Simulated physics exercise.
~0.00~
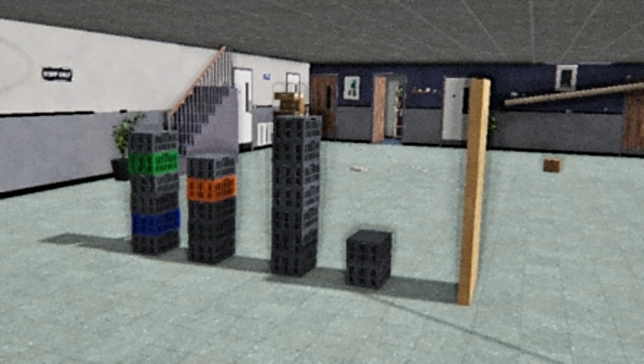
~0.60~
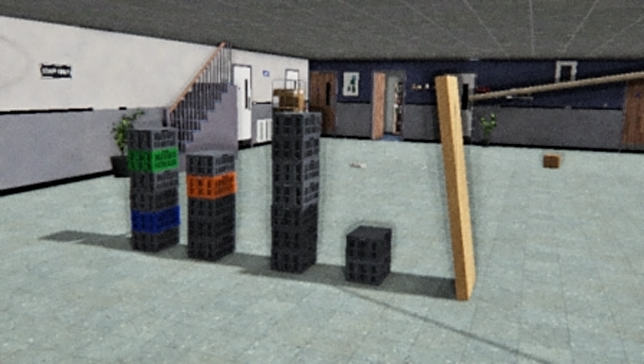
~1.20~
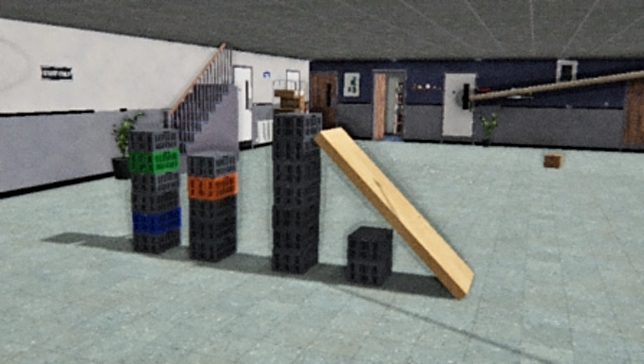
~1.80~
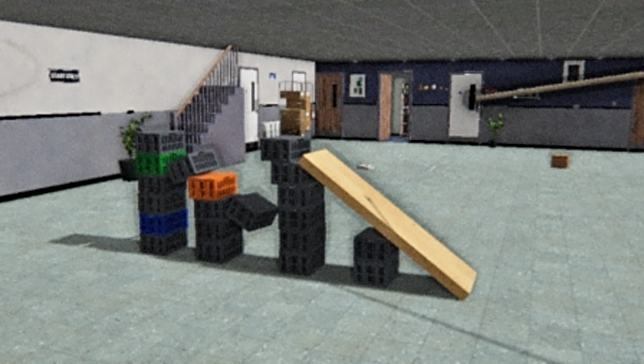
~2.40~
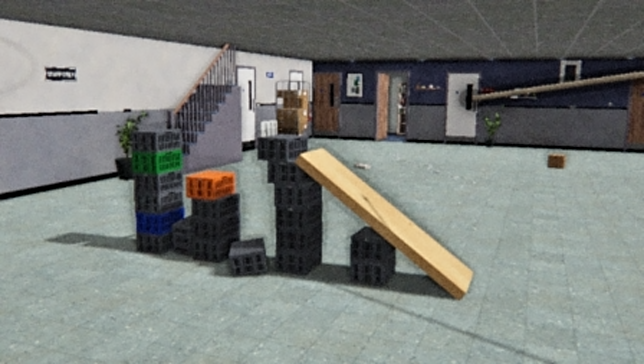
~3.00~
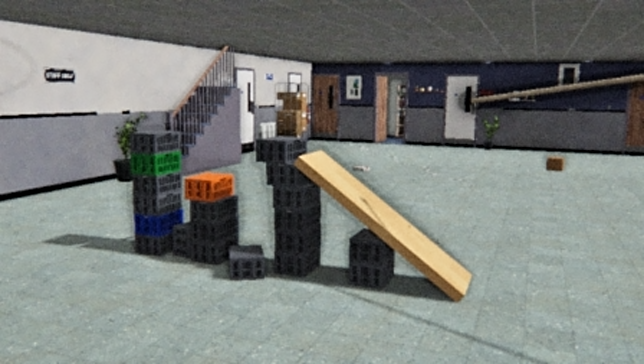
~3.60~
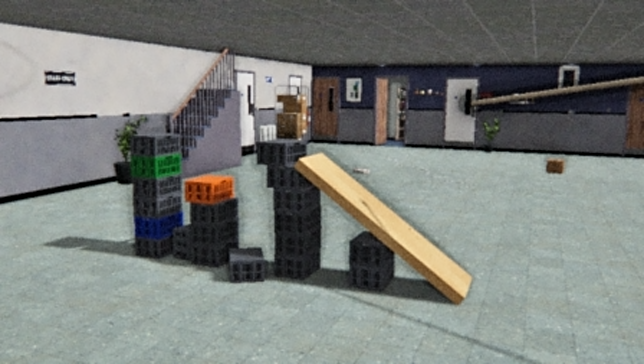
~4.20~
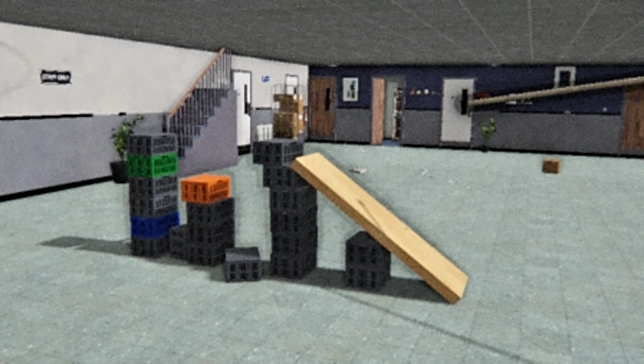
In a wide hall with a staircase, an upright board beside a row of dark crate stacks tips left and strikes the tallest stack, knocking a few crates down among the shorter ones, and ends leaning there while the blue, green and orange crates remain stacked.
